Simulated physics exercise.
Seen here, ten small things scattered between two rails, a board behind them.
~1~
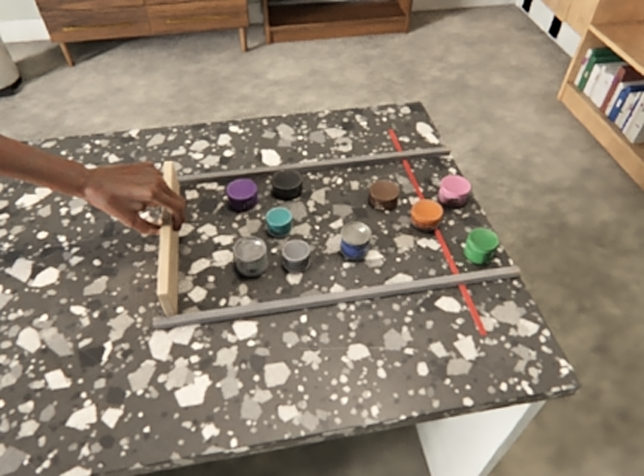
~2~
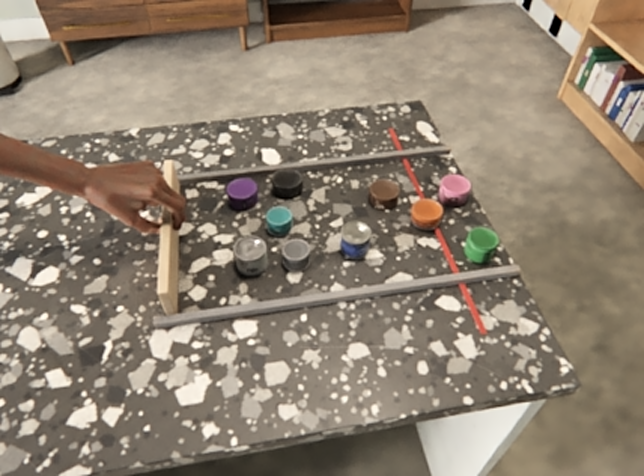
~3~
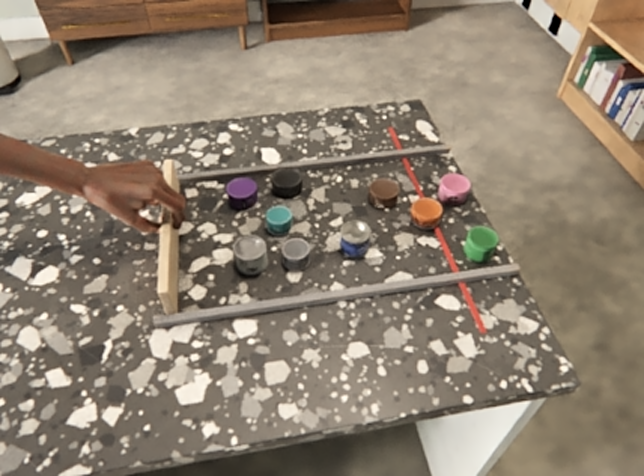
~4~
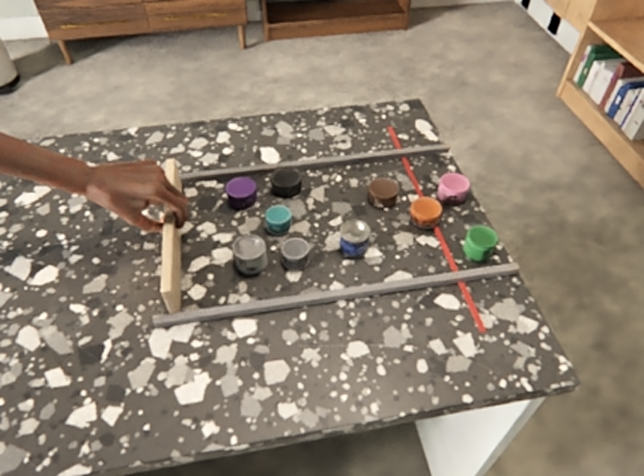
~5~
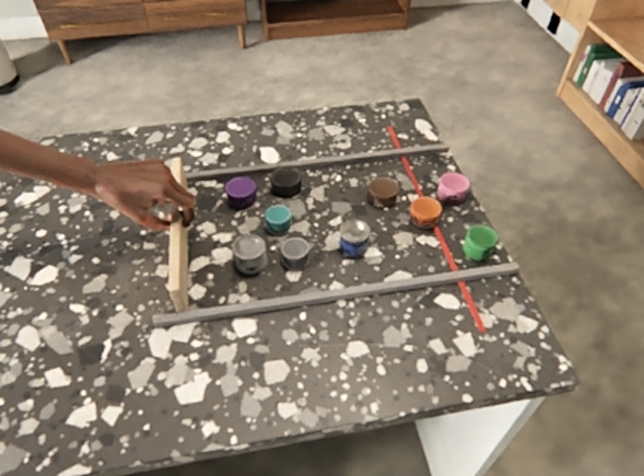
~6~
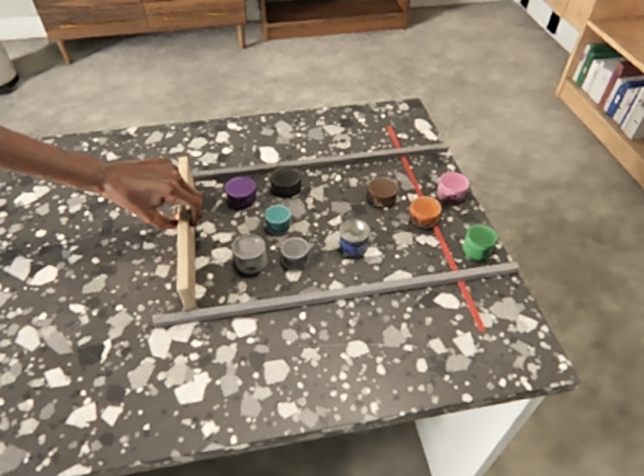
On a speckled tabletop, a hand slides a wooden board slightly right toward scattered small pots.
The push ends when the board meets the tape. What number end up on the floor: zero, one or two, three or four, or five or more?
Here the number that fall off is one or two.
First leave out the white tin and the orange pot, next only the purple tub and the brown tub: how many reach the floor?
The counts: 1 and 0.
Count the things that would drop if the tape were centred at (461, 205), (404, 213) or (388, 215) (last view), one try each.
Try by try, 5, 0 and 0.
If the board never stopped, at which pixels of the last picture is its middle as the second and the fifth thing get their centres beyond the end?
Its middle is around (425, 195) and later (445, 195).
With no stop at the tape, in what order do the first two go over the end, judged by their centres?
The order is the pink tub, the orange pot.
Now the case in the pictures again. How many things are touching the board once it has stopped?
It touches 4.
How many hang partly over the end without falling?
The number is 1.
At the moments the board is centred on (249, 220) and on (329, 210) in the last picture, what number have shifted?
The counts are 4 and 6.
Early on, none off yet; pink tub at rest near (453, 188); green tub at rest near (480, 243); orange pot at rest near (425, 212).
Finally, the number that fall off is one or two; lost, pink tub.
